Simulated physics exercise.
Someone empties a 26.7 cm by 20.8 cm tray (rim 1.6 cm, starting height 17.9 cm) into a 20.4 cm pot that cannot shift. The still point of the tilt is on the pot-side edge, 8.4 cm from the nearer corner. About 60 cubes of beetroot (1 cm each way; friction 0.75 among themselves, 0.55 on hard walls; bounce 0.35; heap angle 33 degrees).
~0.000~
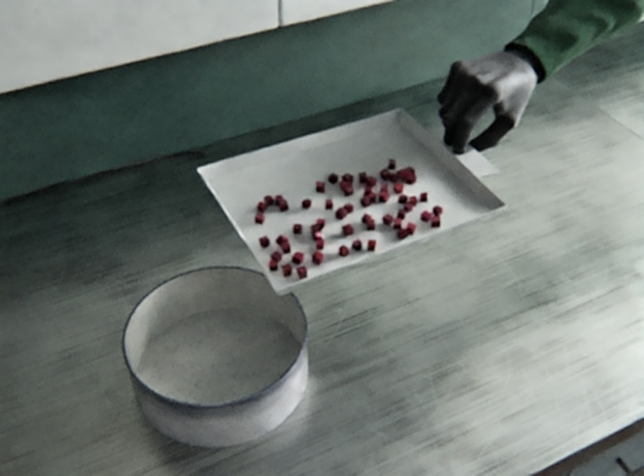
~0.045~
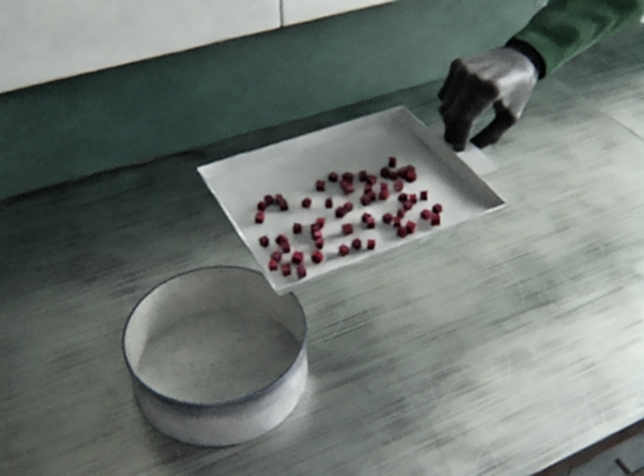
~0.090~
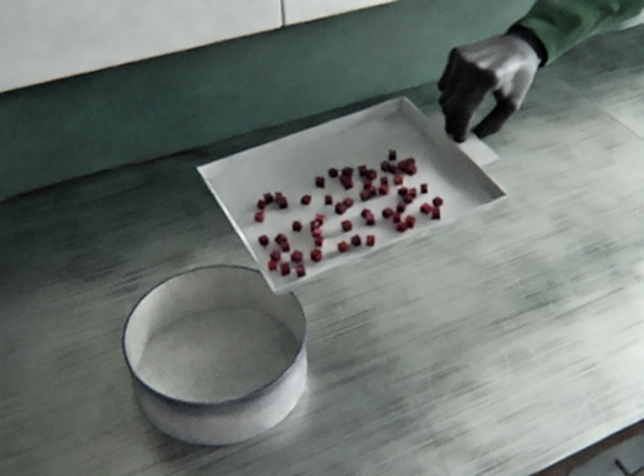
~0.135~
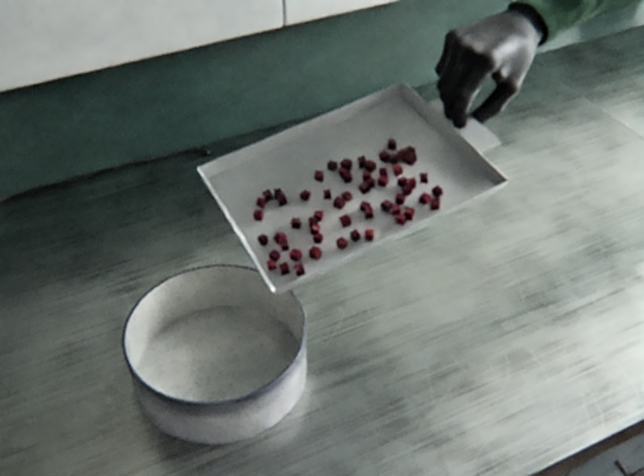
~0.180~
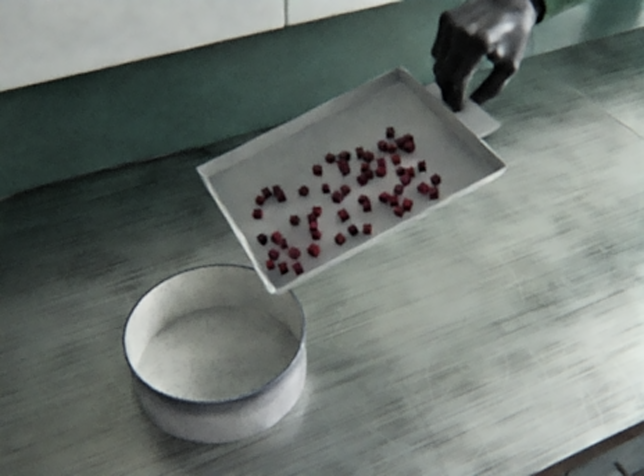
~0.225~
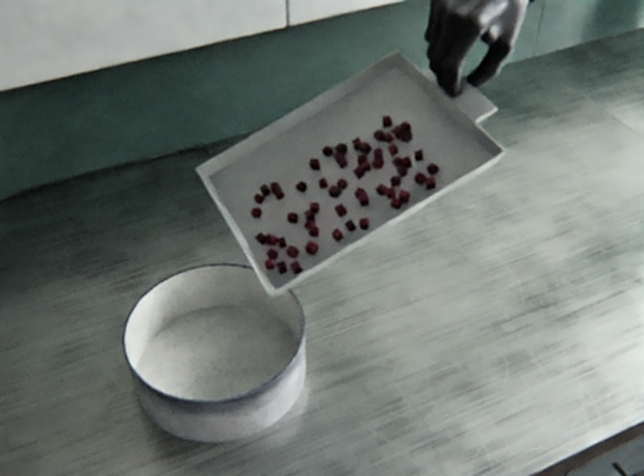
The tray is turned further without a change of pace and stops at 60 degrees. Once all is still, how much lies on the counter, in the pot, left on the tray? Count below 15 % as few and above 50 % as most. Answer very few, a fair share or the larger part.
On the counter: Very few; in the pot: The larger part; left on the tray: A fair share.
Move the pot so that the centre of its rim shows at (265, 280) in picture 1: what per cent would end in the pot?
About 15 per cent.
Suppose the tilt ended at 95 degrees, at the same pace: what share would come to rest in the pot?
Then about 95 per cent.
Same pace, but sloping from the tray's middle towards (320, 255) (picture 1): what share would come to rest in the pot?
Some 30 per cent.
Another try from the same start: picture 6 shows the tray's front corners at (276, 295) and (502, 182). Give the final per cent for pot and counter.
Pot 50, counter 25.
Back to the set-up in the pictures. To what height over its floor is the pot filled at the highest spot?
About 1.0 cm.
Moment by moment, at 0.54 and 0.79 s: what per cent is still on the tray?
In turn: 100, 40.
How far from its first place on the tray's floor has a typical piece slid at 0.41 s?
Some 0 cm.
After 0.41 s, tilt 40 degrees; the tray holds 100 %, the pot 0 %.
After 0.54 s, tilt 55 degrees; the tray holds 100 %, the pot 0 %.
After 0.79 s, tilt 60 degrees; the tray holds 40 %, the pot 25 %.
At rest (2.0 s), counter 0 %, pot 65 %, tray 35 %.
